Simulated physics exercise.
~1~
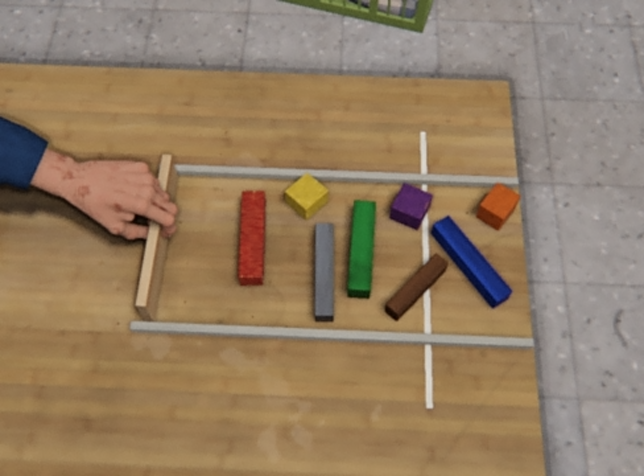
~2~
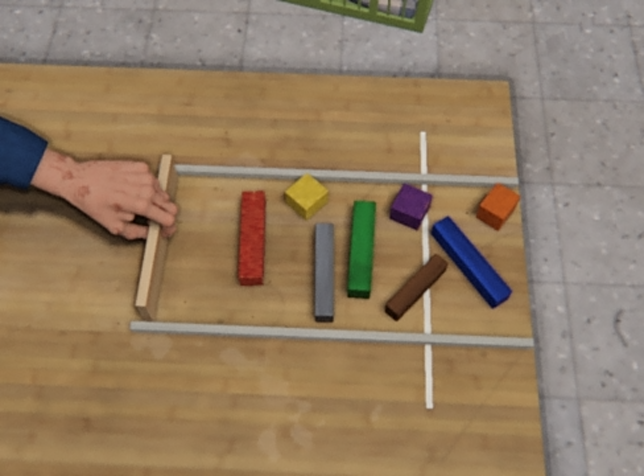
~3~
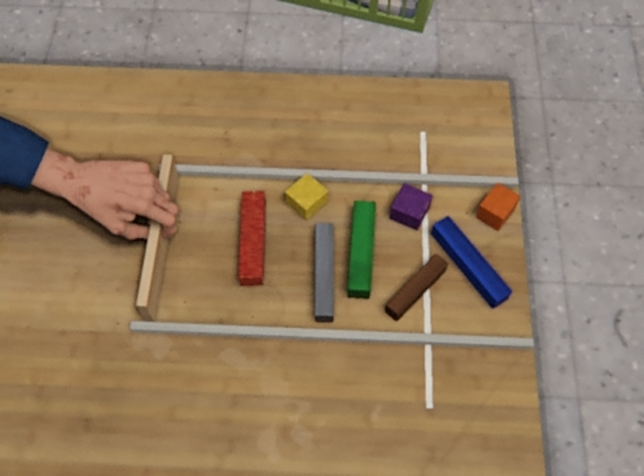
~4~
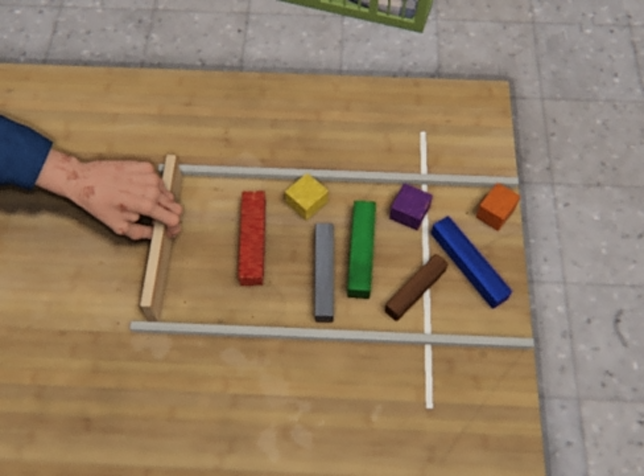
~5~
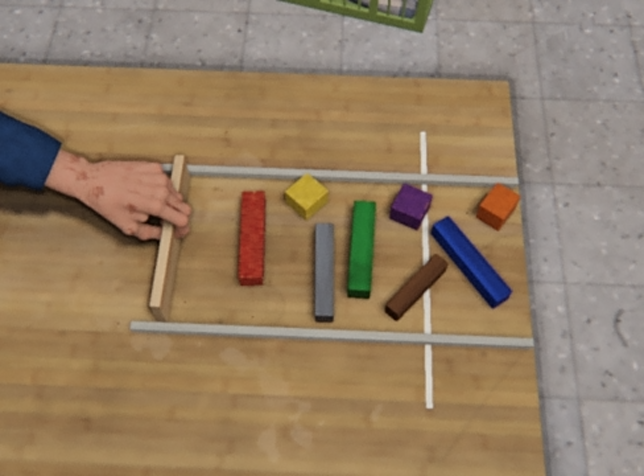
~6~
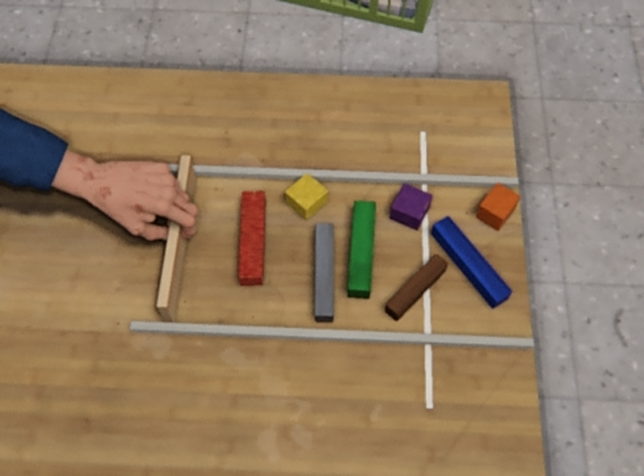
A hand slides a wooden board slightly right between two rails, behind scattered colored blocks.
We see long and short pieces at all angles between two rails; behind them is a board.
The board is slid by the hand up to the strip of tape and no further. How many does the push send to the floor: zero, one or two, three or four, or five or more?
The number going over the edge will be one or at most two.
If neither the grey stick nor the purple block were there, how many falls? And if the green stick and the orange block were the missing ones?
That makes 0 fallen, then 0 fallen in the other try.
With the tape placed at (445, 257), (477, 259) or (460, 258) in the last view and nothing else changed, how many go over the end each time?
First 2, then 5, then 4.
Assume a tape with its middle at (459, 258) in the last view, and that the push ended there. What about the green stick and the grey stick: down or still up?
Green stick: Is still there, grey stick: Is still there.
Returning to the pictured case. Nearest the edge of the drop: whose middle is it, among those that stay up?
Blue stick.
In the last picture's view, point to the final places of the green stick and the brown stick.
The green stick ends at (480, 256) and the brown stick at (502, 300).
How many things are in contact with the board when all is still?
I count 1 of them.
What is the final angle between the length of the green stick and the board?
I'd say it's about 0° out of line.
A little later, none off yet; orange block at rest near (498, 207); blue stick at rest near (470, 261); brown stick at rest near (417, 287).
When it is over, the number that fall off is one or two; down, orange block.
